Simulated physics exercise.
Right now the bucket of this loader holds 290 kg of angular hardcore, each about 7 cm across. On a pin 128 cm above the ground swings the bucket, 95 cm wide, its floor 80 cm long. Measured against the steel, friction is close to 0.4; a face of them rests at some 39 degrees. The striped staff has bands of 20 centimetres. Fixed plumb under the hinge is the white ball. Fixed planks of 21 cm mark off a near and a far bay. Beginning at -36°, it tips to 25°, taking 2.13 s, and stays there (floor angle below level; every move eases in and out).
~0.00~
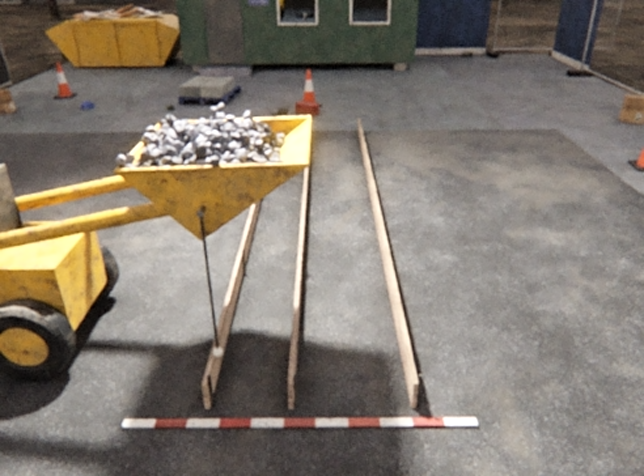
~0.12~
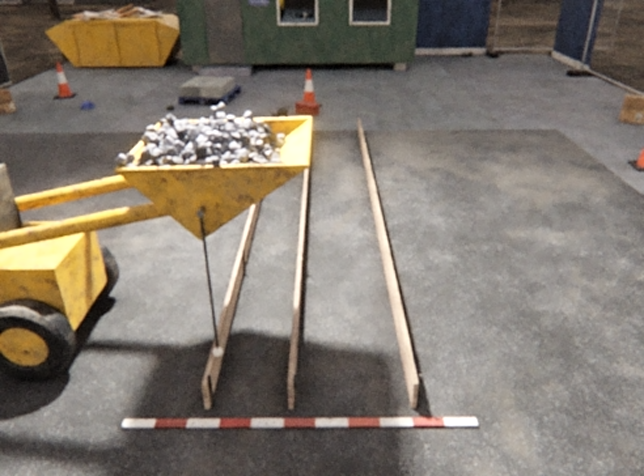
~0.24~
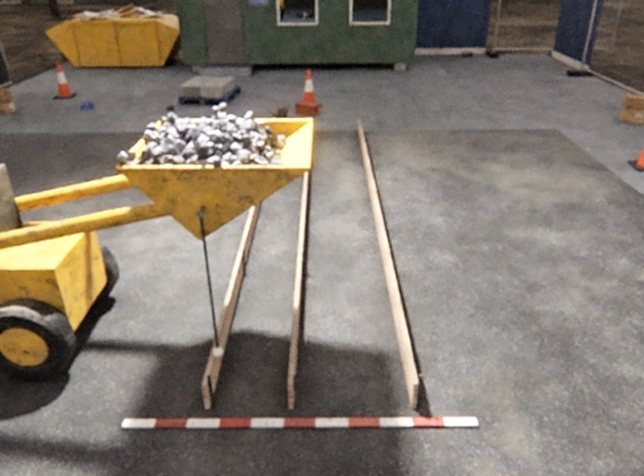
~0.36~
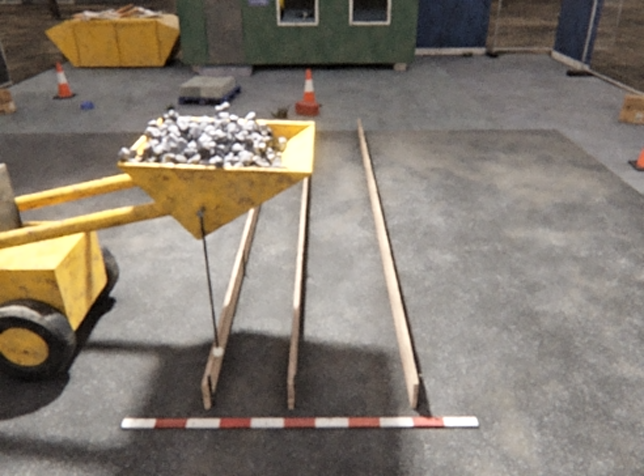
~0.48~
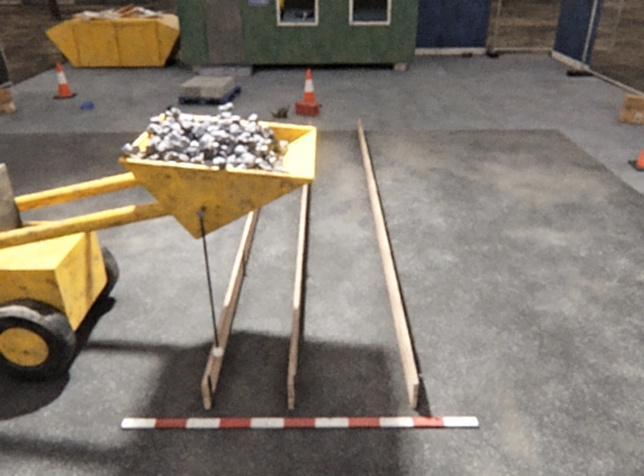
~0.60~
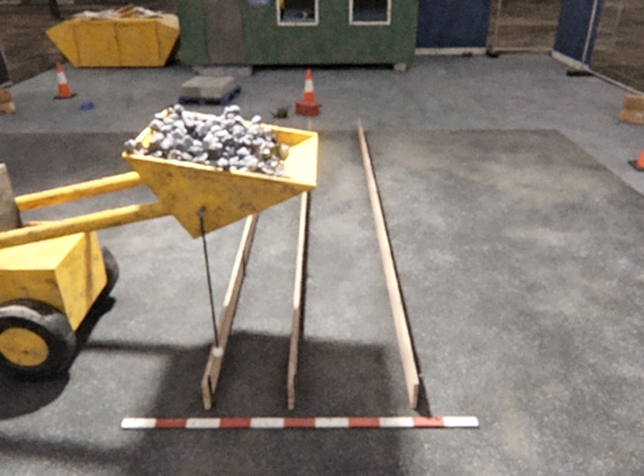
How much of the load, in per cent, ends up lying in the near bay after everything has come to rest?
Roughly 0 per cent of it.
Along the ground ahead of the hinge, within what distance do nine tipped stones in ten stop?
I'd put it at about 120 cm.
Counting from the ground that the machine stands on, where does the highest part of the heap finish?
Top of heap: Approx. 34 cm above the machine's ground.
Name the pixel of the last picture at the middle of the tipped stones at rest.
Centre estimate: Around (349, 324).
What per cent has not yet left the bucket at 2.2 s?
It holds some 75 per cent.
After 1.6 s the floor is at 16°; 99 % in the bucket, 1 % in the far bay; the foremost stones are at (313, 221).
After 2.2 s the floor is at 25°; 75 % in the bucket, 25 % in the far bay; the foremost stones are at (370, 319).
After 2.6 s the floor is at 25°; 51 % in the bucket, 49 % in the far bay; the foremost stones are at (396, 346).
After 5.0 s the floor is at 25°; 0 % in the bucket, 100 % in the far bay; the foremost stones are at (410, 335).
